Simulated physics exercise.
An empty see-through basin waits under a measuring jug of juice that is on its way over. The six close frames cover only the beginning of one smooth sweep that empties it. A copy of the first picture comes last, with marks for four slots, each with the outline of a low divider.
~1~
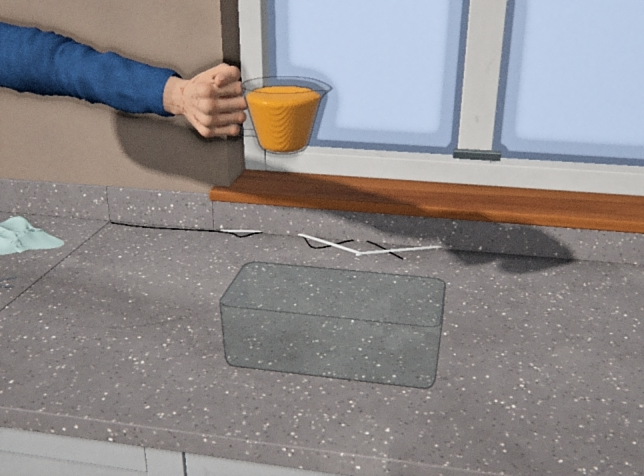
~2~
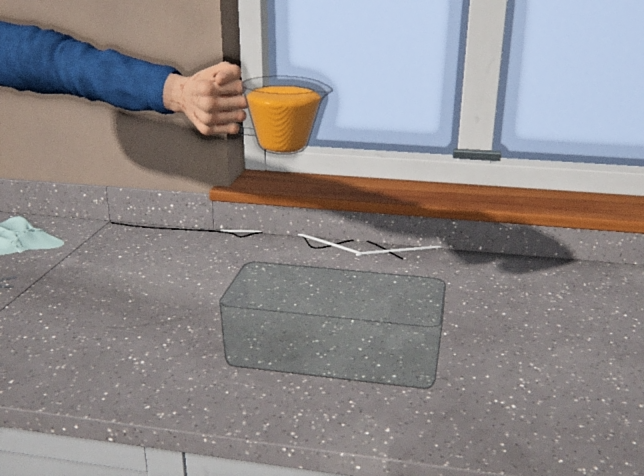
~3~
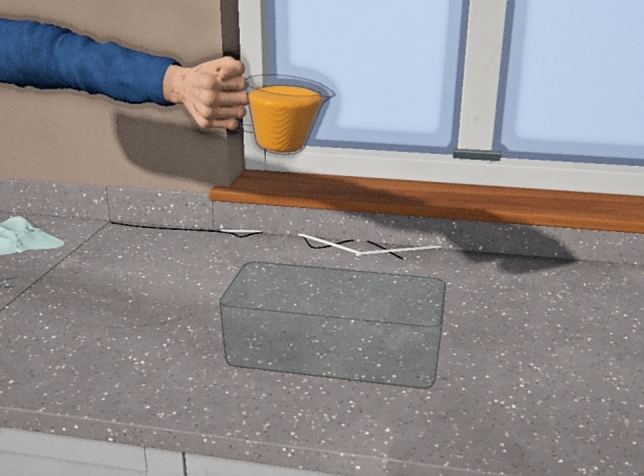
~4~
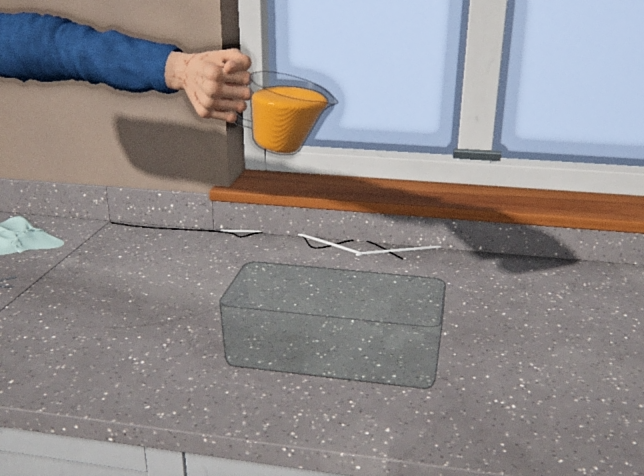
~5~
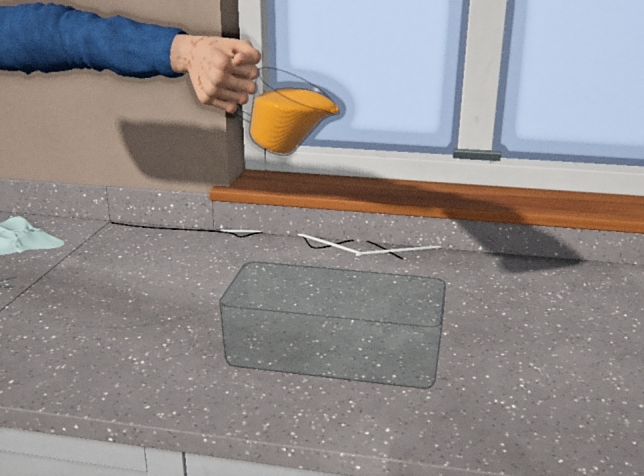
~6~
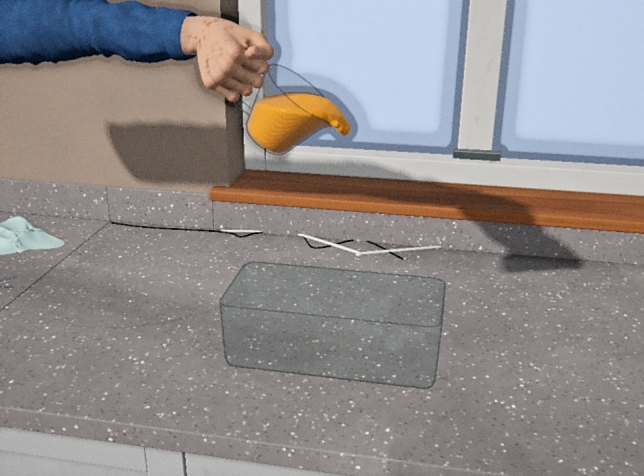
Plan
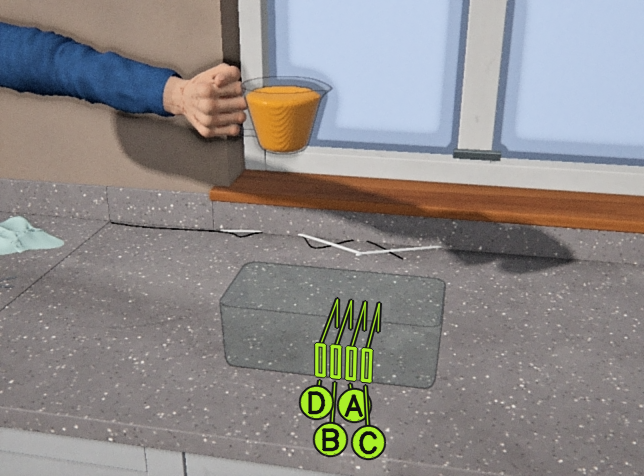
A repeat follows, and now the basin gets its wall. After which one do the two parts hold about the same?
Slot C.
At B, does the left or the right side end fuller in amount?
The right side.
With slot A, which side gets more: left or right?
The right one.
In lime, A at (350, 384); B at (334, 382); C at (365, 386); D at (319, 380).
Choosing A, about 19 % ends left of the wall and 74 % right of it; 6 % is lost outside.
Choosing B, about 8 % ends left of the wall and 86 % right of it; 6 % is lost outside.
Choosing C, about 47 % ends left of the wall and 47 % right of it; 6 % is lost outside.
Choosing D, about 6 % ends left of the wall and 88 % right of it; 6 % is lost outside.
